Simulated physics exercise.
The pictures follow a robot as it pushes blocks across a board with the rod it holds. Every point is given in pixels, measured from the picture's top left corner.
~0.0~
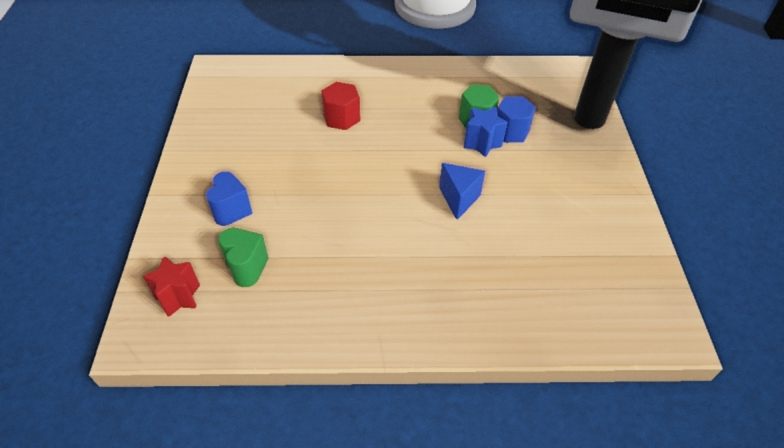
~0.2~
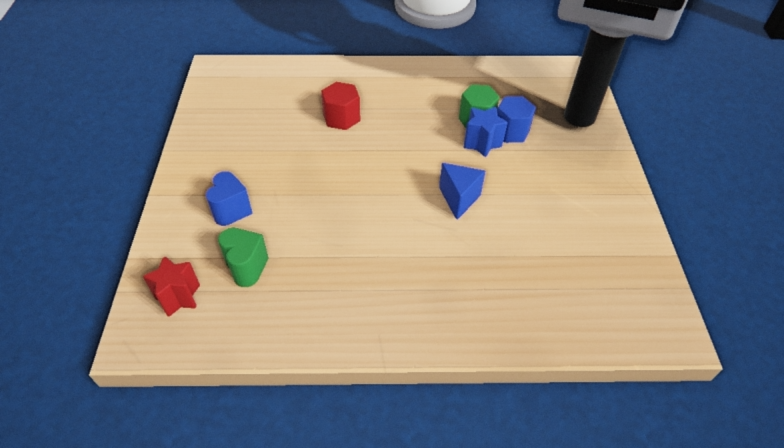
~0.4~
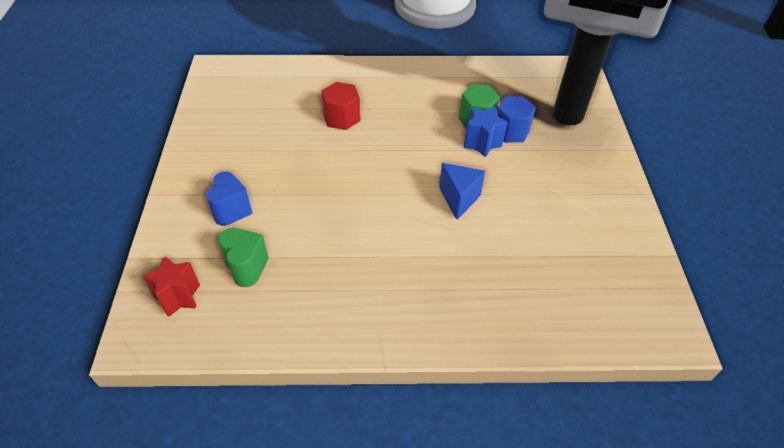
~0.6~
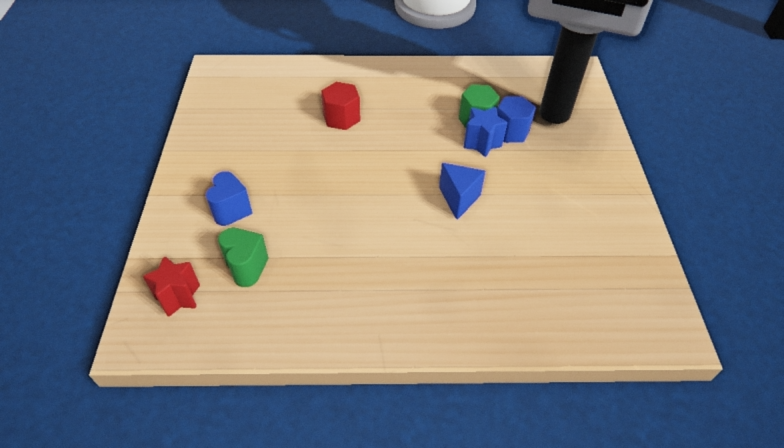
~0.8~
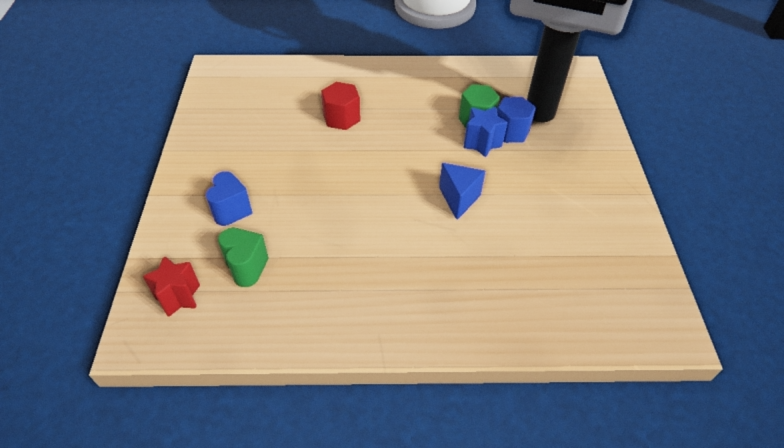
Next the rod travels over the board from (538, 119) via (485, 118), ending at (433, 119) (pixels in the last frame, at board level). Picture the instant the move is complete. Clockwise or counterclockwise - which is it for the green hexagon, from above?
Viewed from the top, it goes clockwise.
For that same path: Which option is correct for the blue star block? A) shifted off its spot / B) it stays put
A - shifted off its spot.
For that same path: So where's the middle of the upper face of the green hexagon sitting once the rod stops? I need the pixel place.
Its top centre lands on (402, 93).
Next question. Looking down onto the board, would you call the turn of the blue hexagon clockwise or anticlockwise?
Counter-clockwise, from overhead.
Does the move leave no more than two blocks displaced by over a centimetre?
No, that is not what happens.
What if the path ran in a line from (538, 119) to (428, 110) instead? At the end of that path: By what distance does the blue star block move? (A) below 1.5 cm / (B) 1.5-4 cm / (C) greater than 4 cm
The one that fits is B, 1.5-4 cm.
The first path, step by step. One third of the way, rod at (504, 111); green hexagon at (475, 94), turned 10° clockwise; blue star block at (473, 125); blue hexagon at (498, 113), turned 40° anticlockwise.
Two thirds of the way, rod at (468, 111); green hexagon at (438, 93), turned 20° clockwise; blue star block at (468, 129), turned 15° anticlockwise; blue hexagon at (494, 115), turned 55° anticlockwise.
At the end, rod at (434, 112); green hexagon at (402, 93), turned 25° clockwise; blue star block at (468, 129), turned 15° anticlockwise; blue hexagon at (494, 115), turned 55° anticlockwise.
